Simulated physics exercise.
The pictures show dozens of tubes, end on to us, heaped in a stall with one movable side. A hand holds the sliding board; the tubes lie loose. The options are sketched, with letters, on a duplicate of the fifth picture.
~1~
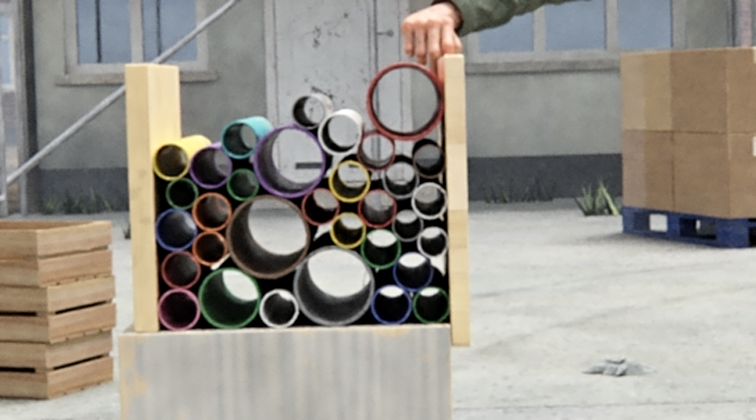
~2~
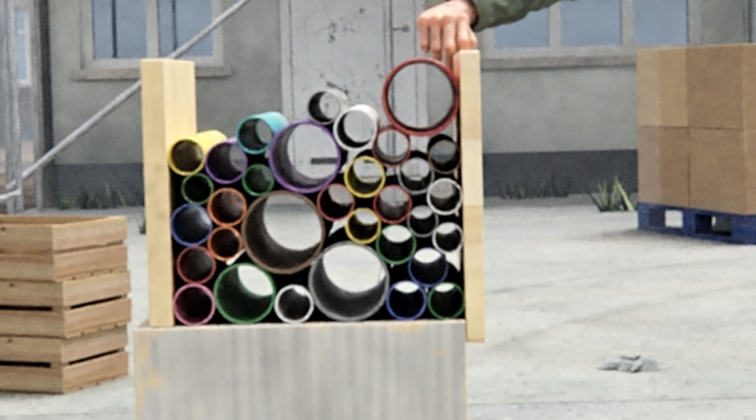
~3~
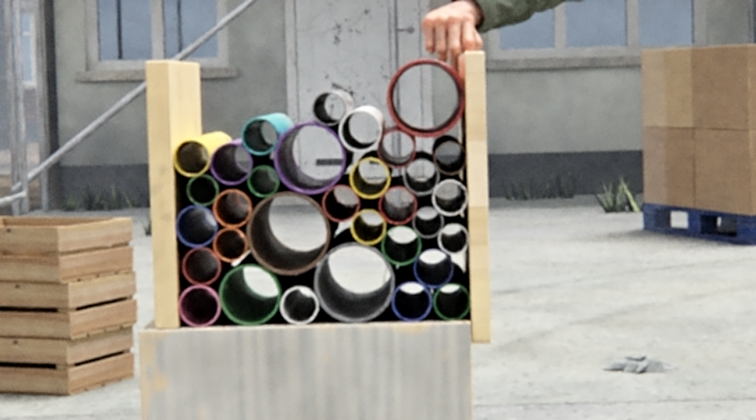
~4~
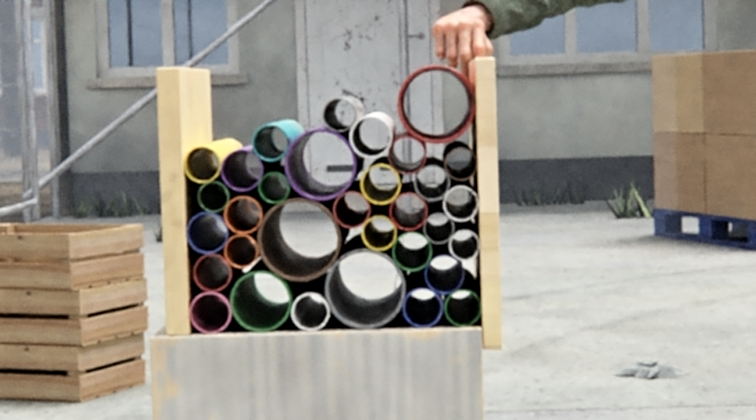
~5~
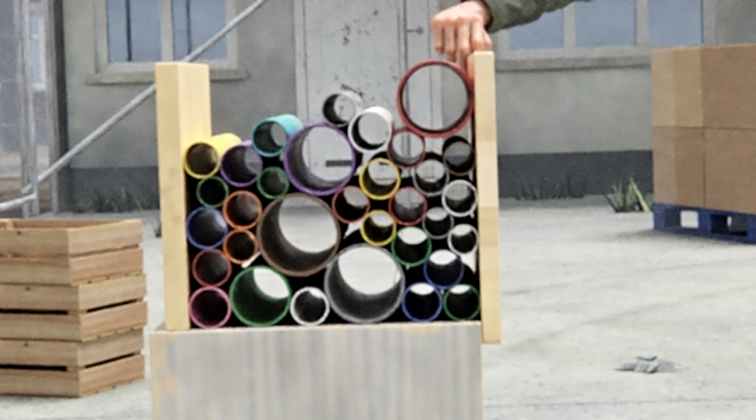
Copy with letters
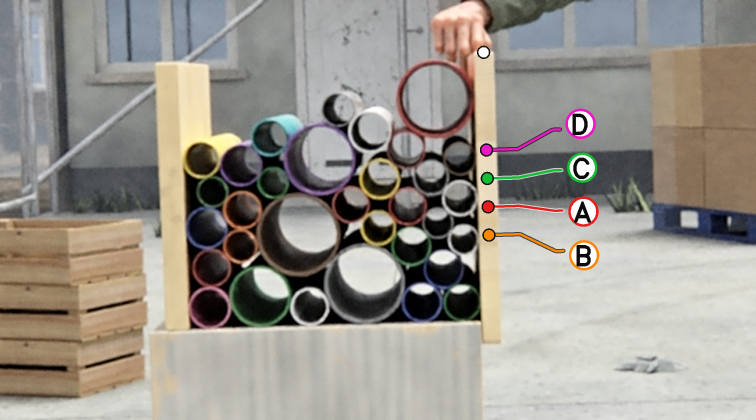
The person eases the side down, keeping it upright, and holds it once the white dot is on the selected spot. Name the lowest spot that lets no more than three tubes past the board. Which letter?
A is the limit.
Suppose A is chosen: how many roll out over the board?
With A, two.
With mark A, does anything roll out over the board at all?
Yes, at A.
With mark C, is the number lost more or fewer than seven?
Fewer than seven.
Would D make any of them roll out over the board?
At D: No.
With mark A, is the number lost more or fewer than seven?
At A, fewer than seven.
On the marked copy, A at (488, 207); B at (489, 235); C at (487, 178); D at (486, 150); the white dot at (483, 52).
Taking A. A third of the way, top of the board (476, 123).
Two thirds of the way, top of the board (478, 202).
When it is over, top of the board (478, 207), two out over the board.
As for the rest, B more than three out over the board; C none out over the board; D none out over the board.
